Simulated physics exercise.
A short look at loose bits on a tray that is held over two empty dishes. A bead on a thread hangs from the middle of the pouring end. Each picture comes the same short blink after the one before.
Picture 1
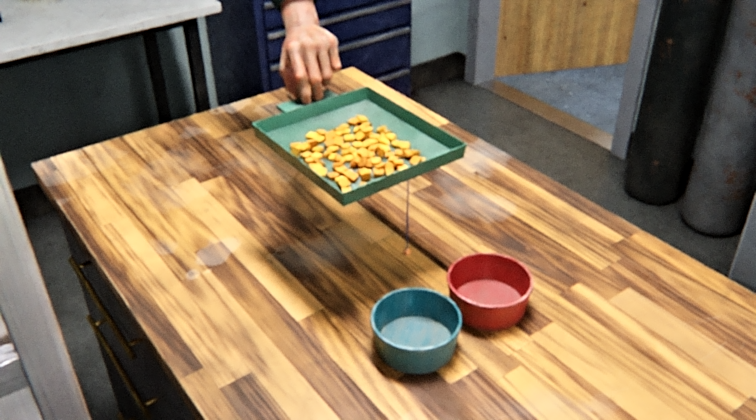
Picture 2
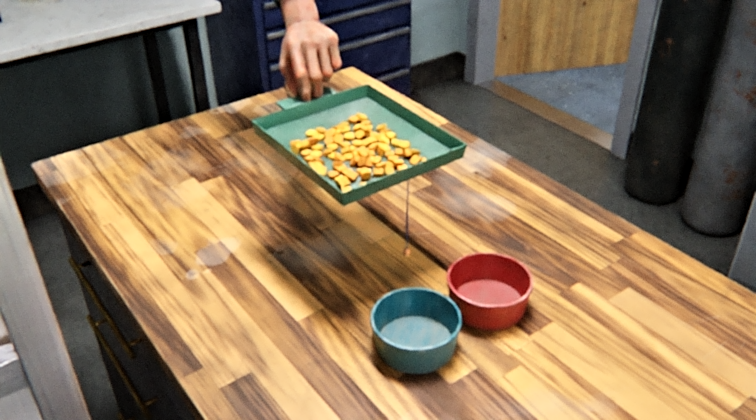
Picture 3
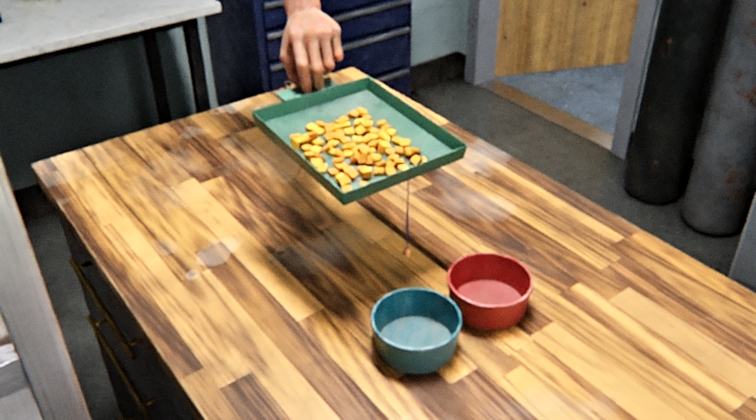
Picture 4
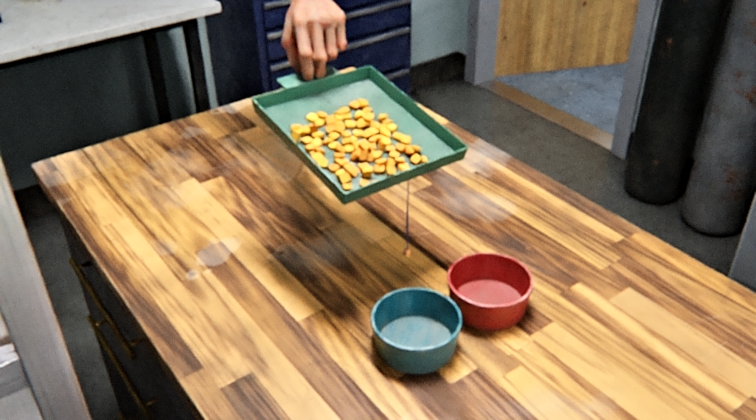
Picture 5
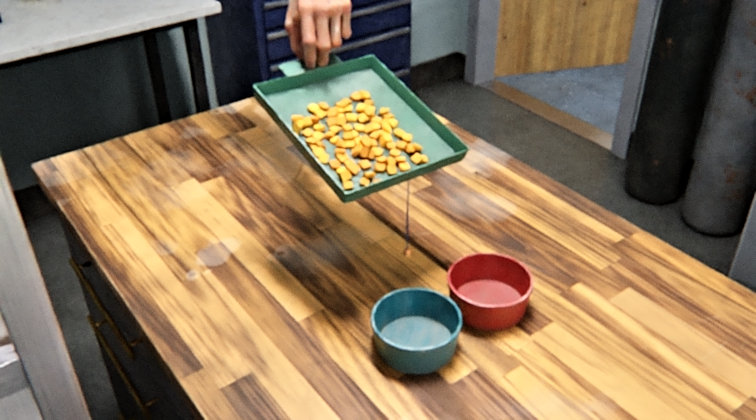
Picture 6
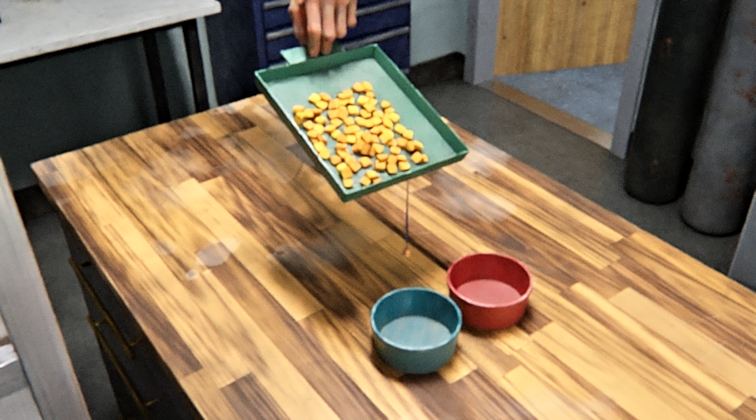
In this clip, a hand raises the handle end of a green tray of small orange crackers, gradually tilting it toward its right front corner above a wooden table with one teal and one red bowl, both empty.
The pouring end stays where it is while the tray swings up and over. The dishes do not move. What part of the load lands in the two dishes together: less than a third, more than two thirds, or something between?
In the dishes lies between a third and two thirds of it.
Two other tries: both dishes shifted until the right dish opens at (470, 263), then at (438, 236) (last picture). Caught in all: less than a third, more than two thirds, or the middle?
First beyond two thirds, then under a third.
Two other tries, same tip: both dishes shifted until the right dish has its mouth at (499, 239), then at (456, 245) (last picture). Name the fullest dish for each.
First the dish on the left, then the right-hand dish.
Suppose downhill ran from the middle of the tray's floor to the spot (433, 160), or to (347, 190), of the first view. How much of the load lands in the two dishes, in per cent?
About 0 and 0 per cent.
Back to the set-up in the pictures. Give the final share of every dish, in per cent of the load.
Left dish near 30 in a hundred; right dish near 20.
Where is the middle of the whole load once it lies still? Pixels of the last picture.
Roughly at (440, 304).
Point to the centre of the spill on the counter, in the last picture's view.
Near (433, 297).
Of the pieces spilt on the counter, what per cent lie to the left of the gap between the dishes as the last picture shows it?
Some 70 per cent.
Soon, tray tipped steeply; all on the tray.
A while on, tray tipped past a quarter turn; about two thirds on the tray; a small part in the left dish; a small part in the right dish; a small part outside both; a small part in the air.
Towards the end, tray tipped past a quarter turn; about a quarter in the left dish; about a quarter in the right dish; about half outside both.
Finally, tray tipped past a quarter turn; about a quarter in the left dish; about a quarter in the right dish; about half outside both.
